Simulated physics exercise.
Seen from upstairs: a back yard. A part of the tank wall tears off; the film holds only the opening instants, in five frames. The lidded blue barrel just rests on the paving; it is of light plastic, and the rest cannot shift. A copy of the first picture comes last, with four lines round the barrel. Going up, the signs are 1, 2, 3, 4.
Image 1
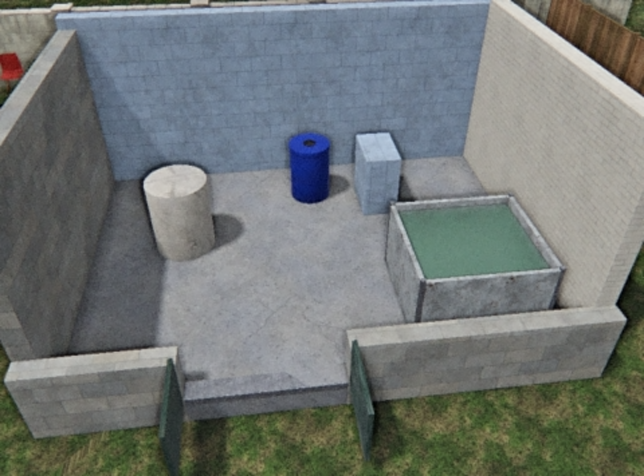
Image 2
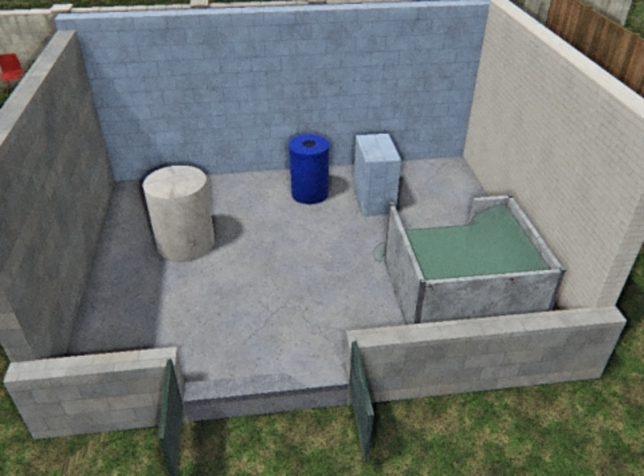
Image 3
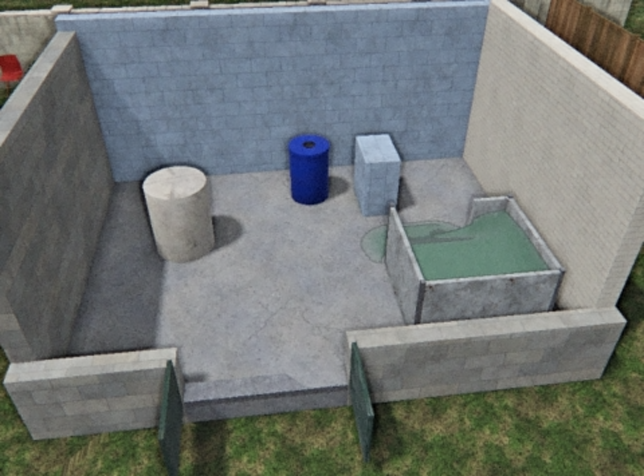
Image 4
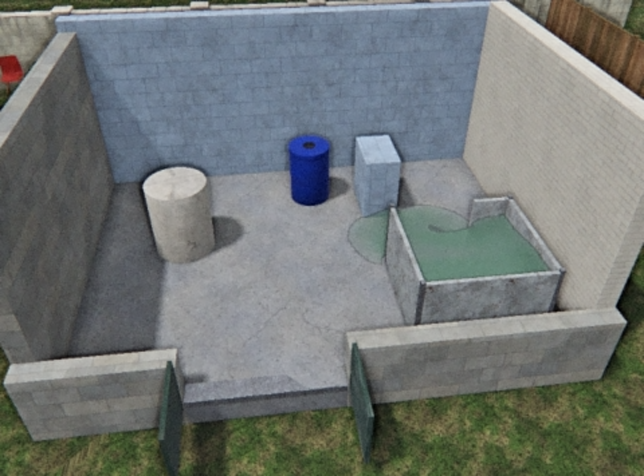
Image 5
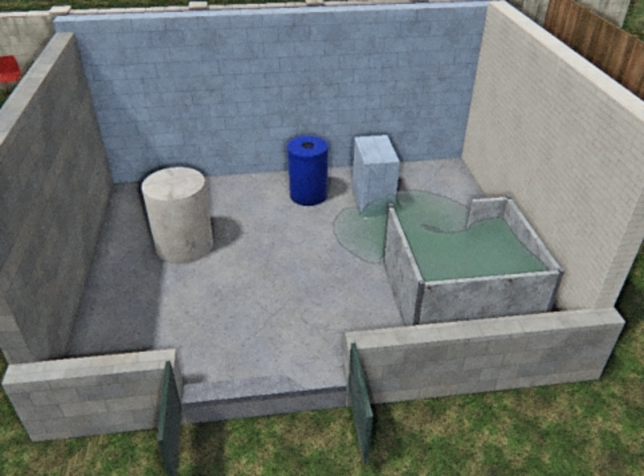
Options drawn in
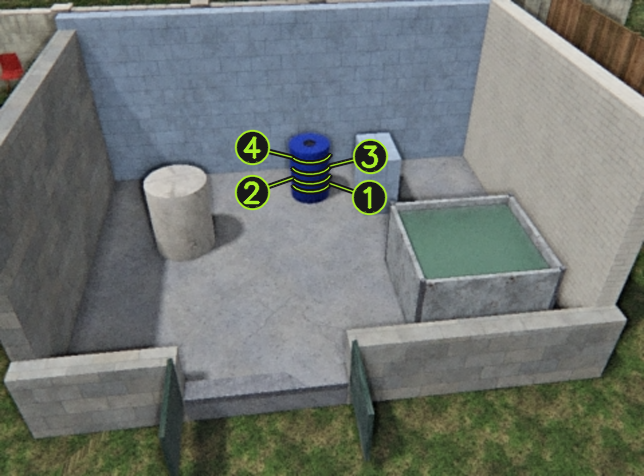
A square grey tank brimming with green water stands at the right of a walled, paved back yard, seen from upstairs. A blue barrel and a pale blue box stand near the blue back wall, with a pale cylinder to the left and an open dark green gate in front. The tank's back wall gives way at its left part, and water spreads leftward over the paving while the camera stays still.
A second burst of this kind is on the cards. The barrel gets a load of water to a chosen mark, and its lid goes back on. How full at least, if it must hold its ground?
The answer is mark 1.
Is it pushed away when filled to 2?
No, that is safe.
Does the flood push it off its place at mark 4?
No.
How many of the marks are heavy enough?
All four.
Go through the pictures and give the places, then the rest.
In the first frame, lid of the blue barrel at (310, 143); tank full, its middle at (470, 240); open gate at (263, 341).
In the second frame, water covers 2 % of the ground, mostly out of sight from here.
In the third frame, 5 % of the ground under water, its edge towards the barrel at (368, 238).
In the fourth frame, 8 % of the ground under water, its edge towards the barrel at (359, 223).
In the fifth frame, lid of the blue barrel at (308, 145); 11 % of the ground under water, its edge towards the barrel at (348, 221).
In lime, 1 at (313, 191); 2 at (312, 183); 3 at (312, 174); 4 at (312, 162); from the bottom up 1, 2, 3, 4.
If 1 is chosen, it shifts by a finger or two and stays.
If 2 is chosen, it does not move.
If 3 is chosen, it does not move.
If 4 is chosen, it does not move.
